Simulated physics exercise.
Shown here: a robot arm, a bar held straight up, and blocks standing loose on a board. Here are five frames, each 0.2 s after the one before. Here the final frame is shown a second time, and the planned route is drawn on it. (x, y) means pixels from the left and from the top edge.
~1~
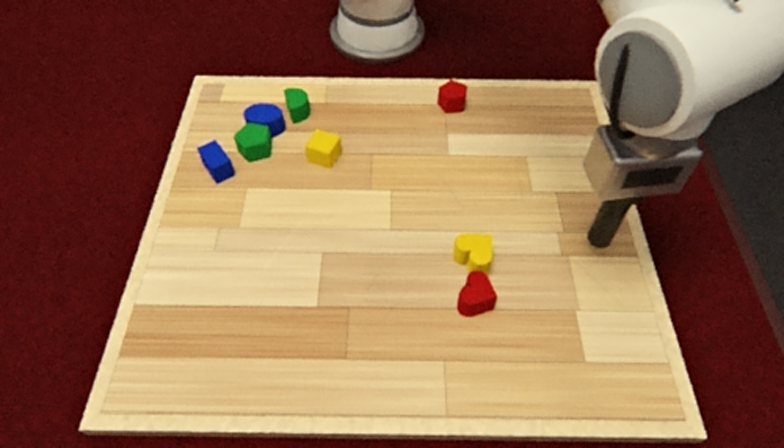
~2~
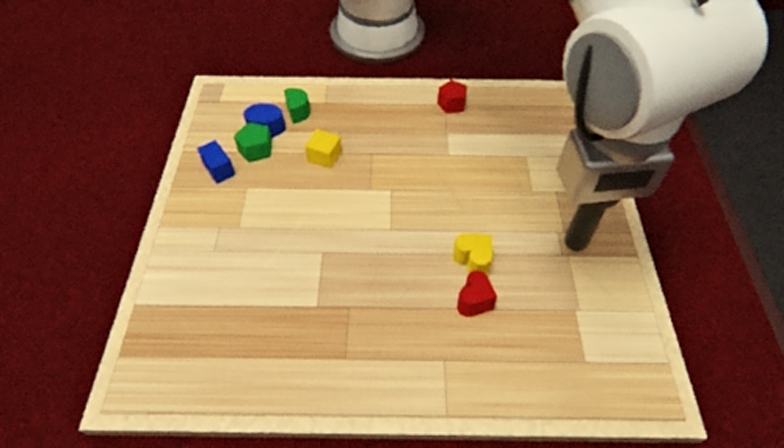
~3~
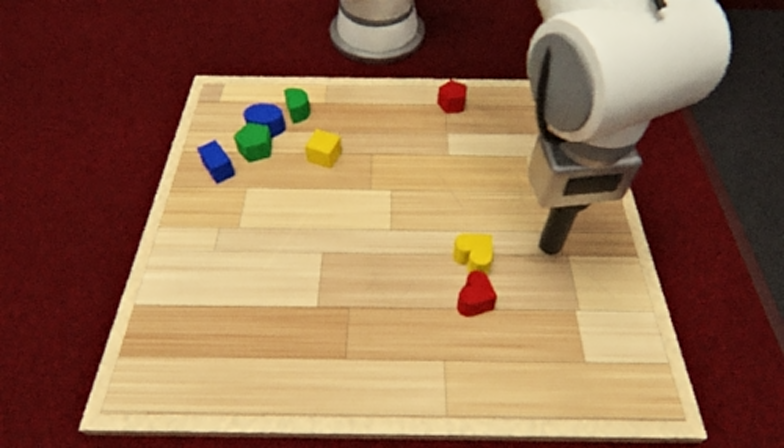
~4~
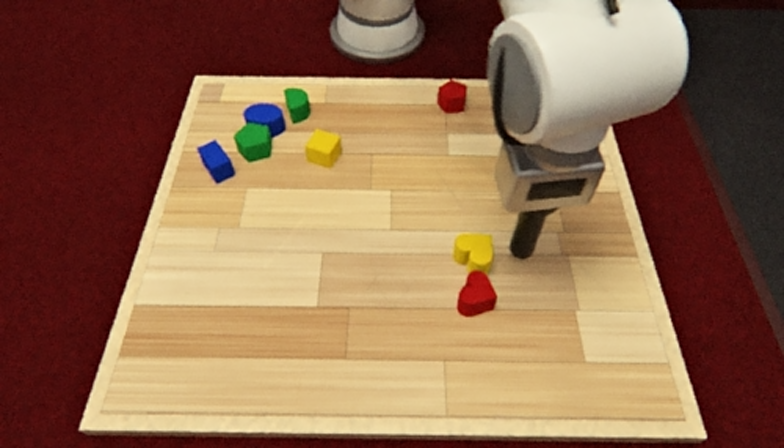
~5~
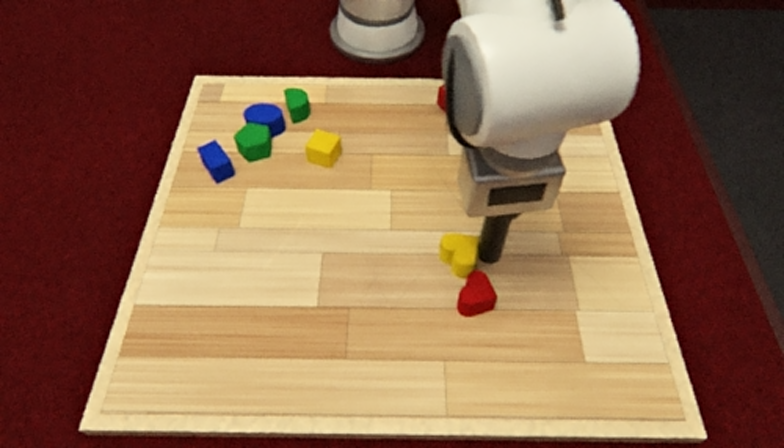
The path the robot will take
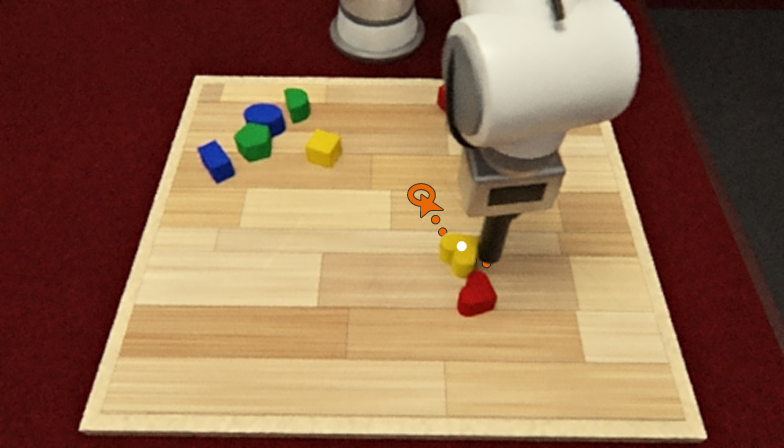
A white and grey robot arm holding a dark upright bar works over a pale wooden board on a dark red surface, seen from above at a fixed angle. Blue, green and yellow blocks sit at upper left, a red one near the top, and a yellow heart above a red one right of centre. The arm slides the bar steadily left, nudging the yellow heart slightly left while the red heart stays still.
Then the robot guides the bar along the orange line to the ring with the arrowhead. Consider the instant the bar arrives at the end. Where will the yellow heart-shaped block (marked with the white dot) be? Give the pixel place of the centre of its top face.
For the centre of its top, I'd go with (427, 239).
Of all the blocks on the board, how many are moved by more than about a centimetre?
I expect one block to move.
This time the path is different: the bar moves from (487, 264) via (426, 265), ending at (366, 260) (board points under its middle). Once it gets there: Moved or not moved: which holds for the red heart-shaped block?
It ends up on the same spot.
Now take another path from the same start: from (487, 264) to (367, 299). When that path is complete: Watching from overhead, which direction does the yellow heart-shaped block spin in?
Viewed from above, clockwise.
Drawn move, from (487, 264) over (453, 249) and (436, 221) to (421, 195); the dot is on the yellow heart-shaped block.
On the path given first. One third of the way, bar at (454, 240); yellow heart-shaped block at (428, 239), turned 30° anticlockwise.
Two thirds of the way, bar at (437, 212); yellow heart-shaped block at (427, 239), turned 35° anticlockwise.
At the end, bar at (422, 186); yellow heart-shaped block at (427, 239), turned 35° anticlockwise; red heart-shaped block still.
